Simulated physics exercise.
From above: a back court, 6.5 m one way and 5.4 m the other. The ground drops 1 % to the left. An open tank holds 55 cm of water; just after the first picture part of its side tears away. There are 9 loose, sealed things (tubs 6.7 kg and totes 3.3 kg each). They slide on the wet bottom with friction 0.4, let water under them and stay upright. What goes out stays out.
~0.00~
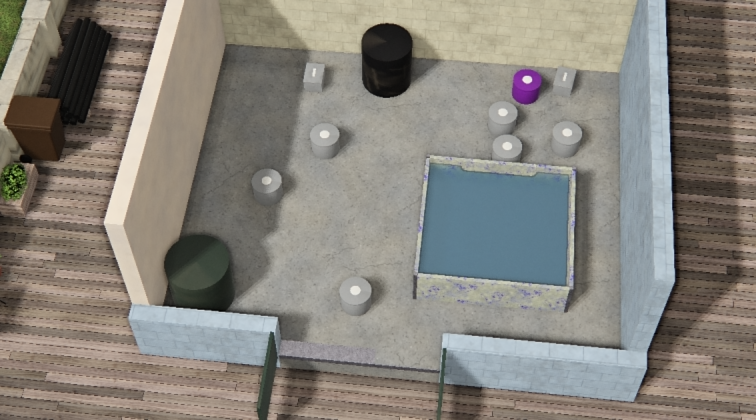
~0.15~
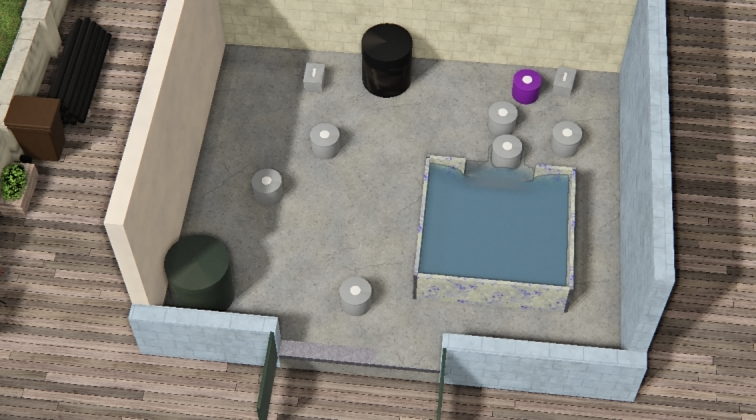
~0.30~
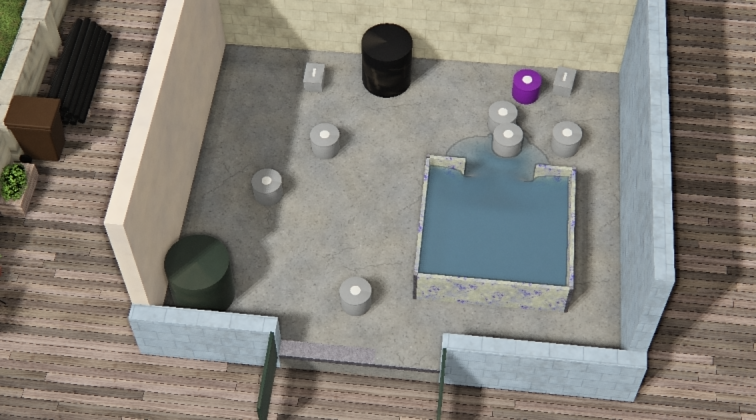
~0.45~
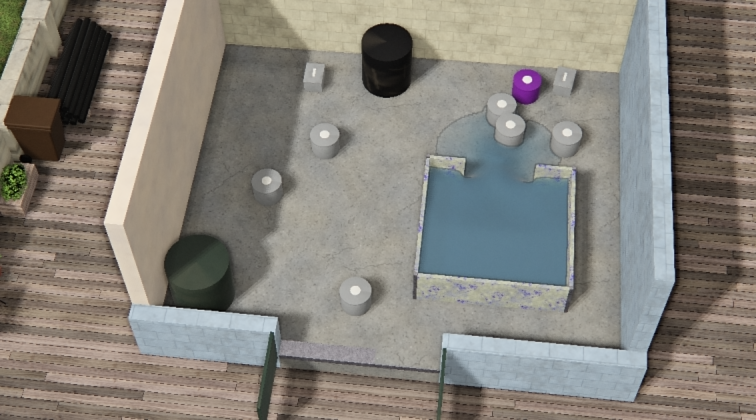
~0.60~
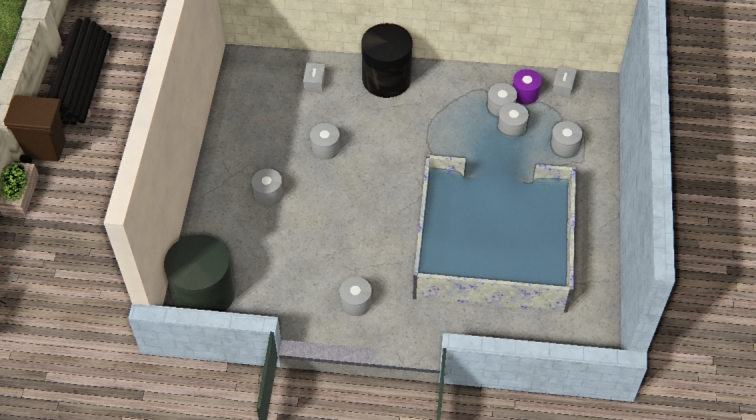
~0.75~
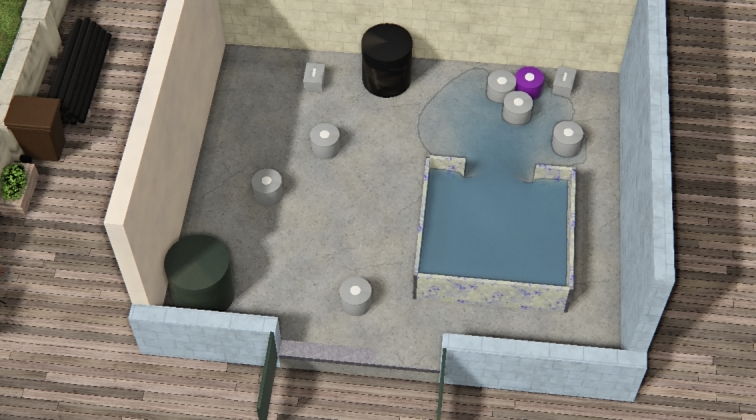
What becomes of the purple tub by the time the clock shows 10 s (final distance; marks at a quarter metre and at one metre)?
Purple tub gets carried off.
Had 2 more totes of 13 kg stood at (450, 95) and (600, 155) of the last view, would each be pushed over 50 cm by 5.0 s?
In that order: Past it, more.
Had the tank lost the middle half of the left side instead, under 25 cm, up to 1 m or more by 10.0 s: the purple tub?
In that case the purple tub barely shifts.
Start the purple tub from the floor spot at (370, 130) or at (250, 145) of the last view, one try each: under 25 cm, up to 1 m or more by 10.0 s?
In that order: It ends far away; it gets carried off.
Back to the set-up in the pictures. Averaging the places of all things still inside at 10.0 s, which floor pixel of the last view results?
At about (309, 275).
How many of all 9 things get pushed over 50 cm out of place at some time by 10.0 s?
9 of them.
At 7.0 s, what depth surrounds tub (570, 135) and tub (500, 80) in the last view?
Roughly 4 and 4 cm.
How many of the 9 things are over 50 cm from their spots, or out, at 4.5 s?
I count 7.
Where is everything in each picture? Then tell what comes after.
In the first frame, the purple tub at (528, 80), on the bottom; water covers 4.1 m2; 0 of 9 have shifted.
In the second frame, the purple tub at (528, 80) rests on the ground; 4.6 m2 under water; 0 of 9 have shifted.
In the third frame, the purple tub at (528, 80), on the bottom; 5.2 m2 under water; 1 of 9 have shifted.
In the fourth frame, the purple tub at (528, 80) rests on the ground; 6.1 m2 under water; 2 of 9 have shifted.
In the fifth frame, the purple tub at (528, 80) rests on the ground; 6.9 m2 under water; 2 of 9 have shifted.
In the sixth frame, the purple tub at (530, 77), on the bottom, 7 cm from its start; 7.8 m2 under water; 3 of 9 have shifted.
After 2.0 s the purple tub is near (557, 58), 0.6 m from its start, afloat; 0 of 9 are out; 4 afloat.
After 4.5 s the purple tub is near (589, 133), 1.4 m from its start, afloat; 0 of 9 are out; 5 afloat.
After 7.0 s the purple tub is near (604, 273), 3.7 m from its start, afloat; 0 of 9 are out; 4 afloat.
After 10.0 s the purple tub is near (530, 322), 4.4 m from its start, afloat; 0 of 9 are out; 9 afloat.
